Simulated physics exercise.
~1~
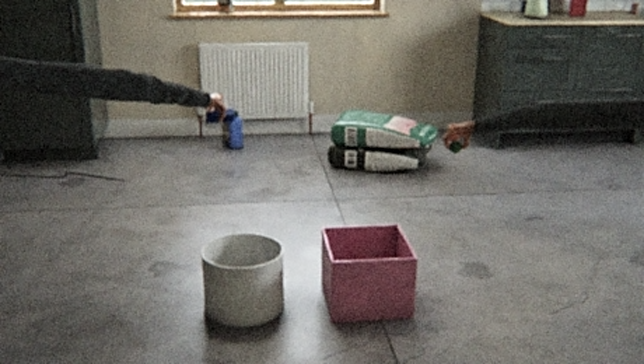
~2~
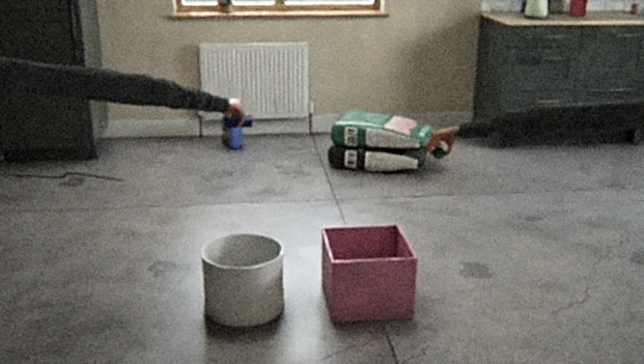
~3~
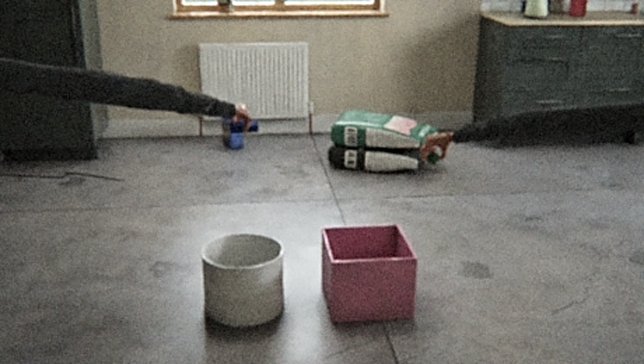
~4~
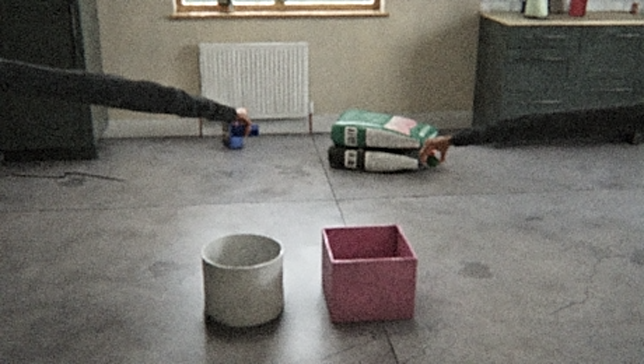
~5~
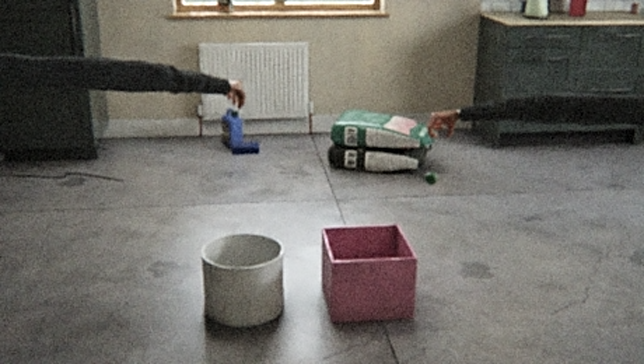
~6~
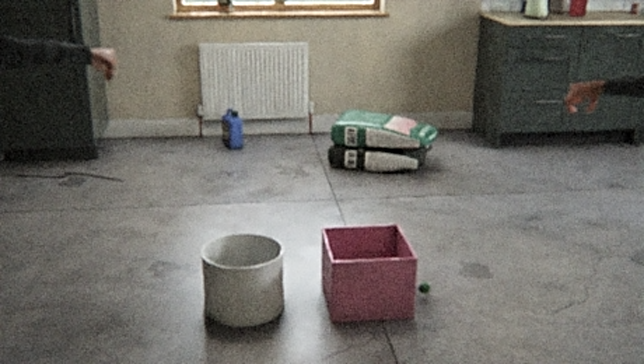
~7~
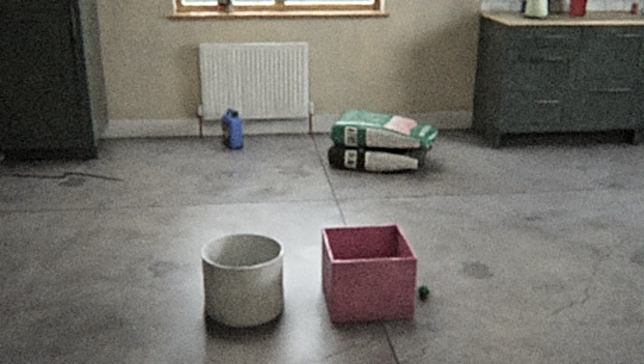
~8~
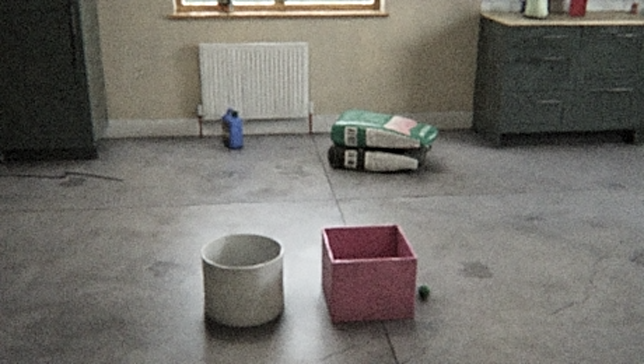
Two arms reached in from either side above a pale round bucket and a pink square crate, then let go of a blue sponge and a green ball; the sponge dropped into the bucket, while the ball missed the crate and ended up on the floor beside it.
